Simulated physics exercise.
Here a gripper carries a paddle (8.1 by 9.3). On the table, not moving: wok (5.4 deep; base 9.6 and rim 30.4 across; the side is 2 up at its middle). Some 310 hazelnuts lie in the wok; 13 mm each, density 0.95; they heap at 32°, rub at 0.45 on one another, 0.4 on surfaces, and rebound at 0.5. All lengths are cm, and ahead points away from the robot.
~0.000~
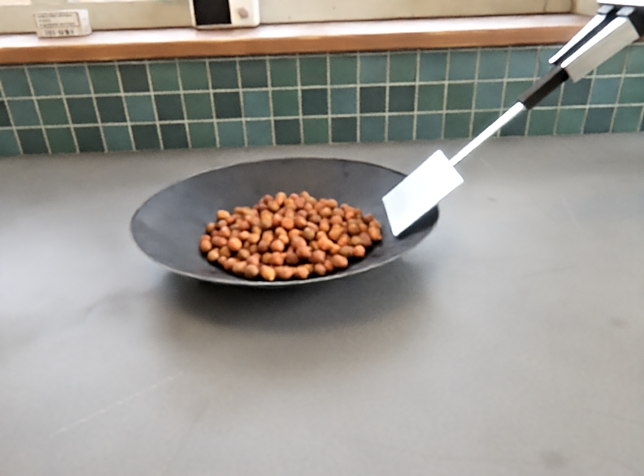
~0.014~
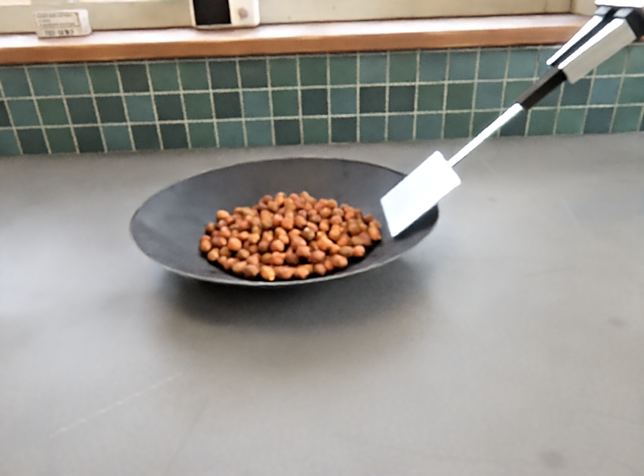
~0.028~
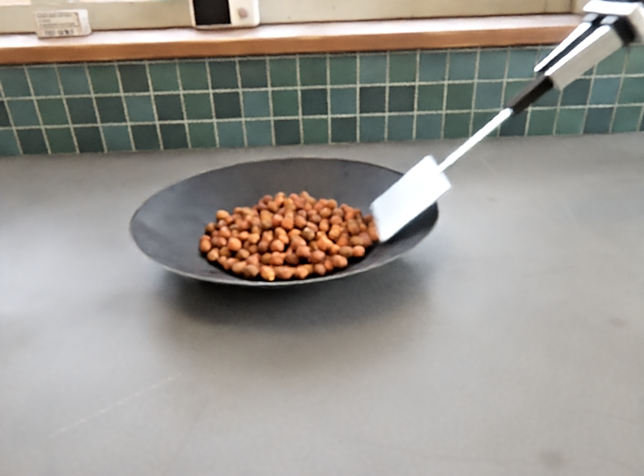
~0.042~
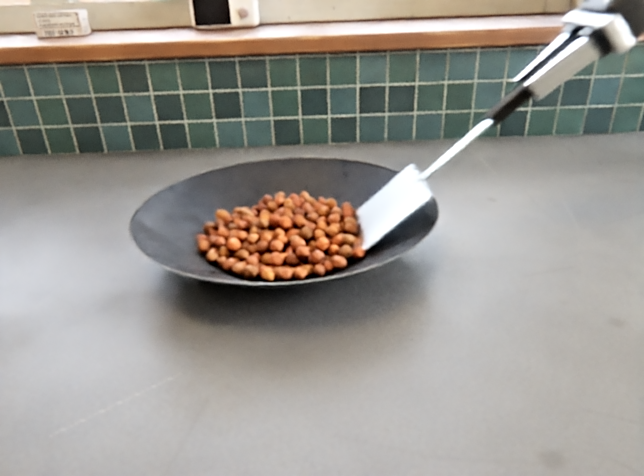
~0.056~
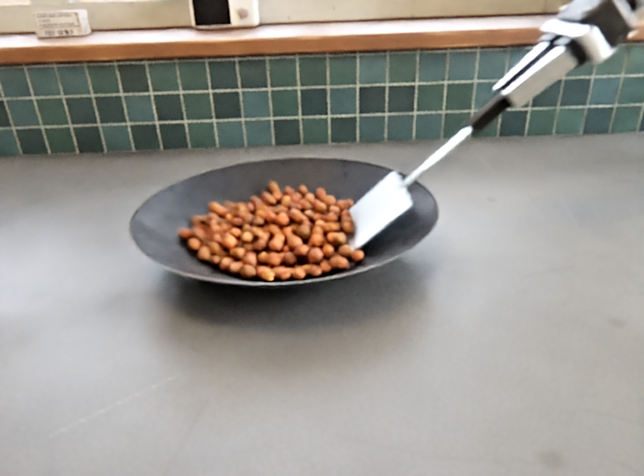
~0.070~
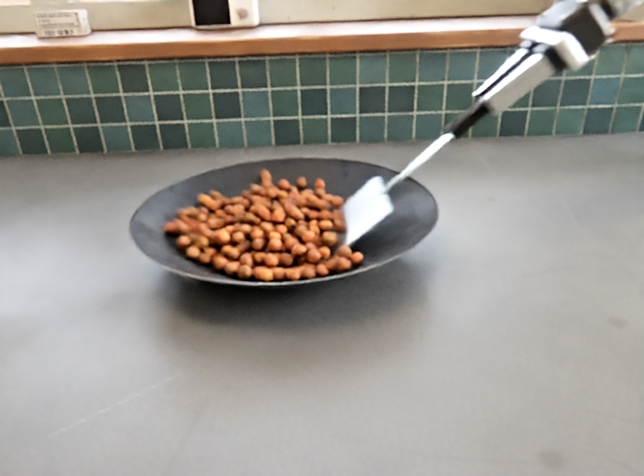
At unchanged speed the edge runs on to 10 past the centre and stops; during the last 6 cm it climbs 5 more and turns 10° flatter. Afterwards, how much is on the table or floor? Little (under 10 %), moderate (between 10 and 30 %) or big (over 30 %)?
A big share, over 30 %, ends on the table or floor.
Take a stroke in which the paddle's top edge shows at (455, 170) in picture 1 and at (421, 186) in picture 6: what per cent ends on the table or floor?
About 20 per cent.
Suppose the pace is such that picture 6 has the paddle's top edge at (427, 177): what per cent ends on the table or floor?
About 10 per cent.
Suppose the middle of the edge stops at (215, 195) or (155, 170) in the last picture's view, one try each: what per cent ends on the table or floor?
Some 35 and 60 per cent.
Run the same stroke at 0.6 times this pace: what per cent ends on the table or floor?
About 35 per cent.
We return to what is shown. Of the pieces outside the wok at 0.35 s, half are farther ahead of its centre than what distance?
Some 26 cm.
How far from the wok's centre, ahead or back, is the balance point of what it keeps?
Some 4.0 cm ahead.
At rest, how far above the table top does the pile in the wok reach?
About 4.5 cm.
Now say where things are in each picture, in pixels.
The first picture shows paddle top edge at (451, 165), sloping 42°; upper third of the load around (291, 226), from x 205 to 375, top at y 200; 311 in the wok.
The second picture shows paddle top edge at (449, 166), sloping 42°; upper third of the load around (291, 226), from x 205 to 375, top at y 200.
The third picture shows paddle top edge at (438, 171), sloping 42°; upper third of the load around (291, 227), from x 205 to 375, top at y 200.
The fourth picture shows paddle top edge at (420, 180), sloping 42°; upper third of the load around (287, 225), from x 205 to 365, top at y 195.
The fifth picture shows paddle top edge at (401, 187), sloping 42°; upper third of the load around (282, 221), from x 185 to 360, top at y 190.
The sixth picture shows paddle top edge at (383, 193), sloping 42°; upper third of the load around (269, 218), from x 170 to 355, top at y 175; 311 in the wok.
By 0.10 s, sloping 42°, highest piece 7 above the table; 311 in the wok.
By 0.14 s, sloping 40°, highest piece 8 above the table; 297 in the wok, 14 on the blade or in flight.
By 0.35 s, sloping 32°, highest piece 21 above the table; 141 in the wok, 104 on the table or floor, 66 on the blade or in flight.
By 1.40 s, sloping 32°, highest piece 4 above the table; 170 on the table or floor, 141 in the wok.
Final count, 170 on the table or floor, 141 in the wok. That is 55 % on the table or floor.
